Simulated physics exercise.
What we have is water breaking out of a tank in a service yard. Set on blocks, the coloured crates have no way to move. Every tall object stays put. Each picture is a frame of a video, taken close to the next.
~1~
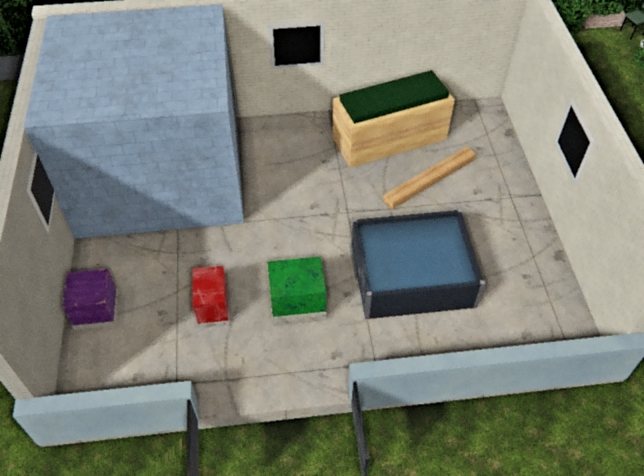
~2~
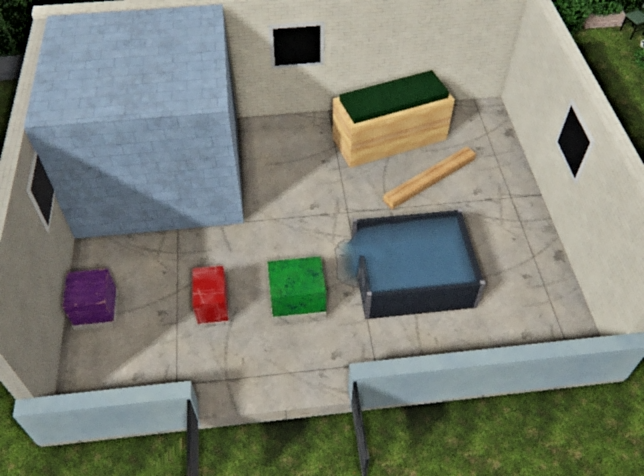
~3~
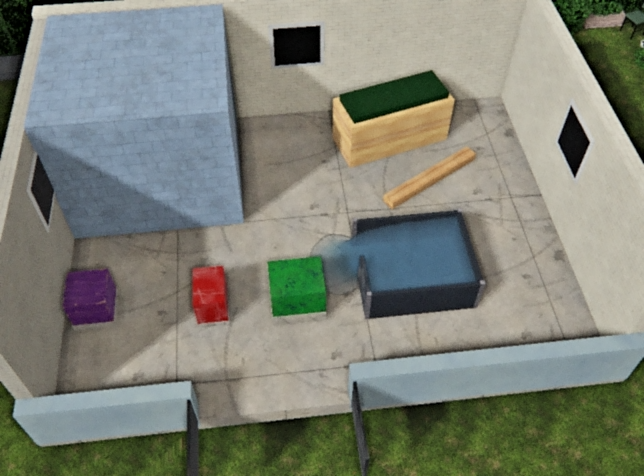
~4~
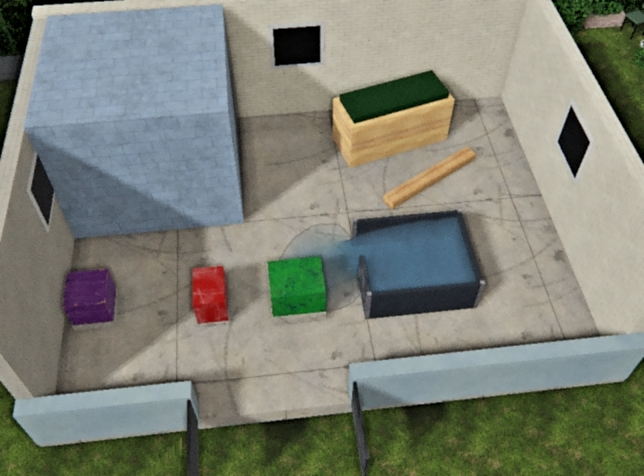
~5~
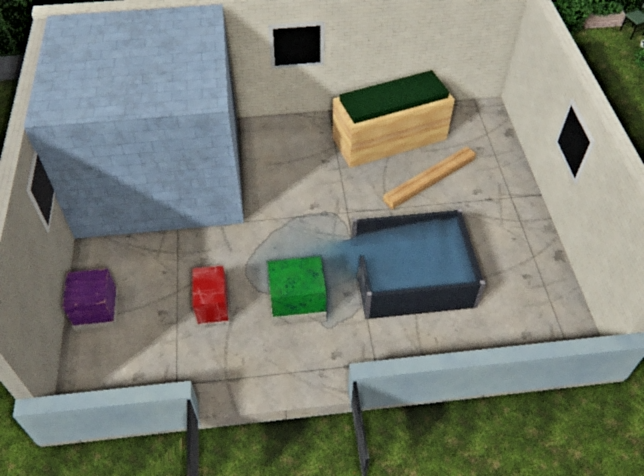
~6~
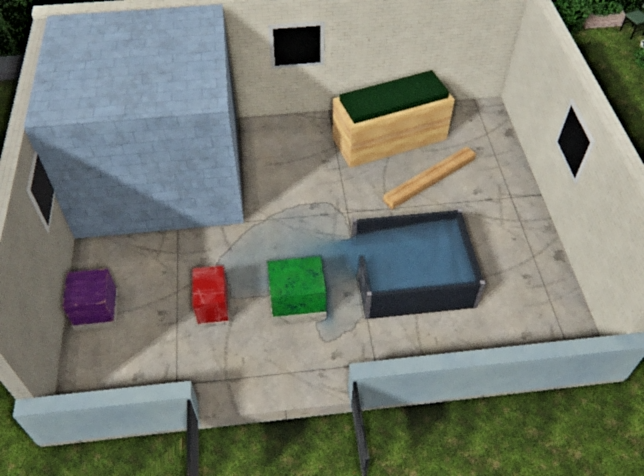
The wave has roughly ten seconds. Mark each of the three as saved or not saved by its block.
Red crate - not saved; purple crate - not saved; green crate - saved.
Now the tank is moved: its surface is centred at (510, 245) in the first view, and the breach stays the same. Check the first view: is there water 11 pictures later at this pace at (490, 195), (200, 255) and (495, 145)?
First unwetted; next drenched; last unwetted.
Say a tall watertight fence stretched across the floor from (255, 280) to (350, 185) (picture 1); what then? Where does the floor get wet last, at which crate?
I'd go with the one in purple.
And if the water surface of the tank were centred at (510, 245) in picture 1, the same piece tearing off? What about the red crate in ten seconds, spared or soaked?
Red is left alone.
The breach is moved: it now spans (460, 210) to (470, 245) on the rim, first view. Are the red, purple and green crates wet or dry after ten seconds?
Red crate is not reached; purple crate is not reached; green crate is not reached.
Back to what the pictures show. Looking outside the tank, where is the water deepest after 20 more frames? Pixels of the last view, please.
Around (80, 293).
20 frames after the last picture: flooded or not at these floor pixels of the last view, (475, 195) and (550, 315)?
In order: Waterless and waterless.
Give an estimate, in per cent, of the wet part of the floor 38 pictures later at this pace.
That's roughly 50 per cent.
A moment on, water covers 20 % of the floor; the red crate water round its plinth, the purple crate water round its plinth, the green crate water round its plinth.
Next, water covers 30 % of the floor; the red crate water round its plinth, the purple crate water round its plinth, the green crate water round its plinth.
Then, water covers 35 % of the floor; the red crate water round its plinth, the purple crate water round its plinth, the green crate water round its plinth.
Later, water covers 50 % of the floor; the red crate water round its plinth, the purple crate water round its plinth, the green crate water round its plinth.
In the end, water covers 70 % of the floor; the red crate was topped, the purple crate was topped, the green crate stayed above the water.
